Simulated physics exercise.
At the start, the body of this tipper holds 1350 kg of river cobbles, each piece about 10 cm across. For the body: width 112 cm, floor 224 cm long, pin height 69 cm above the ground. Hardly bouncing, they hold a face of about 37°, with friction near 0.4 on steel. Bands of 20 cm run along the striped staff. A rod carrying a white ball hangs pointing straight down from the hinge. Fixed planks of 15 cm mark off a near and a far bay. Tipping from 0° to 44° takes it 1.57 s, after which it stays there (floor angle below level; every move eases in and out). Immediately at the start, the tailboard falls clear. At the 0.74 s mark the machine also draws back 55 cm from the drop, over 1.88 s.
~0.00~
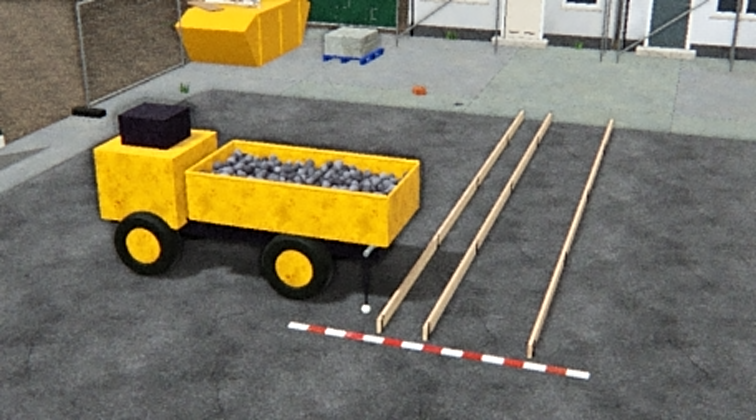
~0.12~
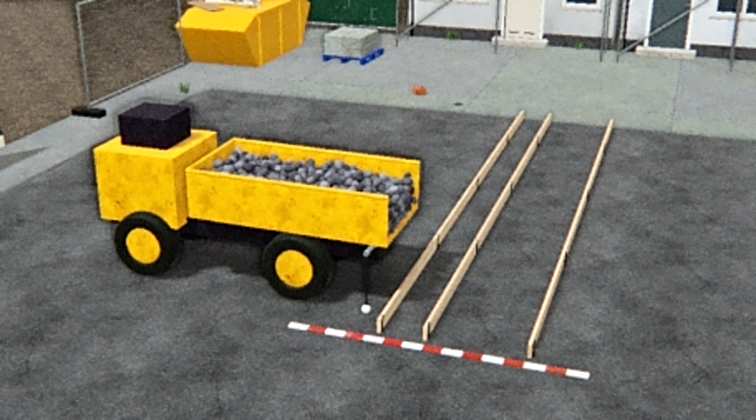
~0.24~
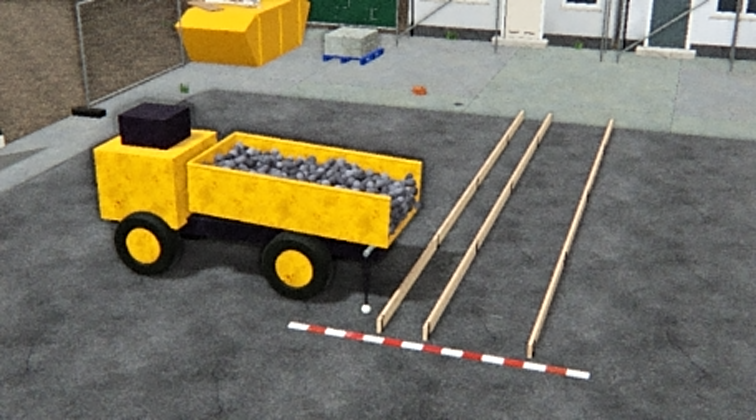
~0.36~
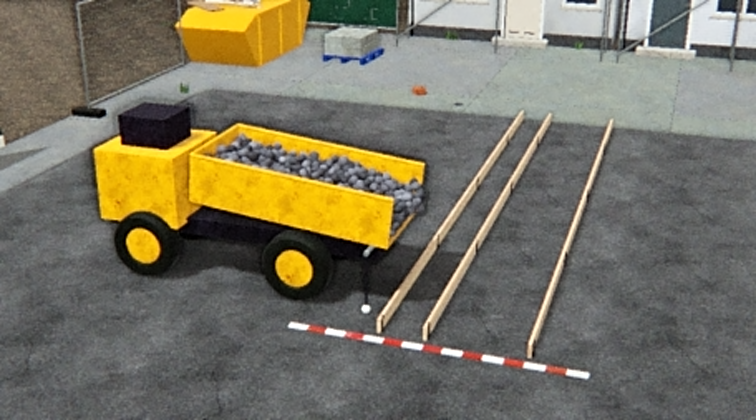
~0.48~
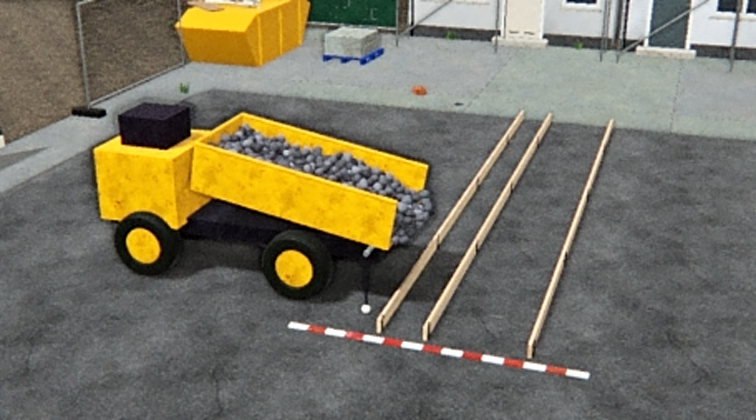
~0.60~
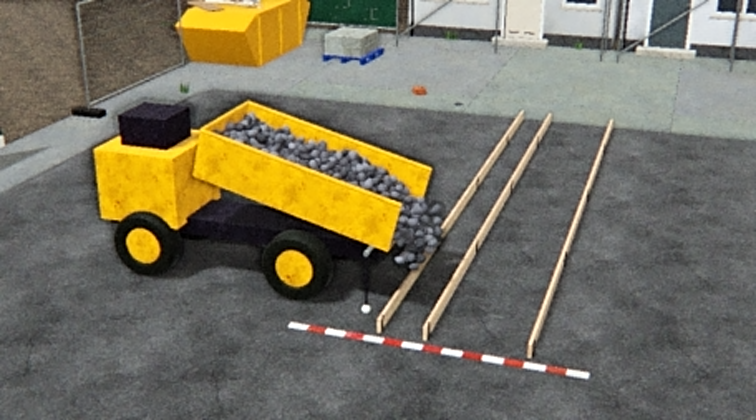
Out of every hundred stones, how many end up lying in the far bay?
About 35 in a hundred.
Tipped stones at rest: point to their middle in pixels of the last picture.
About (428, 287).
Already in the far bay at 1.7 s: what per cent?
Something like 10 in a hundred.
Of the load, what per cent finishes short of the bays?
Roughly 35 percent of it.
After 1.2 s the floor is at 37°; 80 % in the body, 1 % short of the bays, 18 % in the near bay, 1 % in the far bay; the foremost stones are at (458, 290).
After 1.7 s the floor is at 44°; 35 % in the body, 17 % short of the bays, 38 % in the near bay, 11 % in the far bay; the foremost stones are at (506, 297).
After 3.1 s the floor is at 44°; 0 % in the body, 33 % short of the bays, 33 % in the near bay, 34 % in the far bay; the foremost stones are at (546, 319).
After 6.0 s the floor is at 44°; 0 % in the body, 33 % short of the bays, 33 % in the near bay, 34 % in the far bay; the foremost stones are at (546, 319).
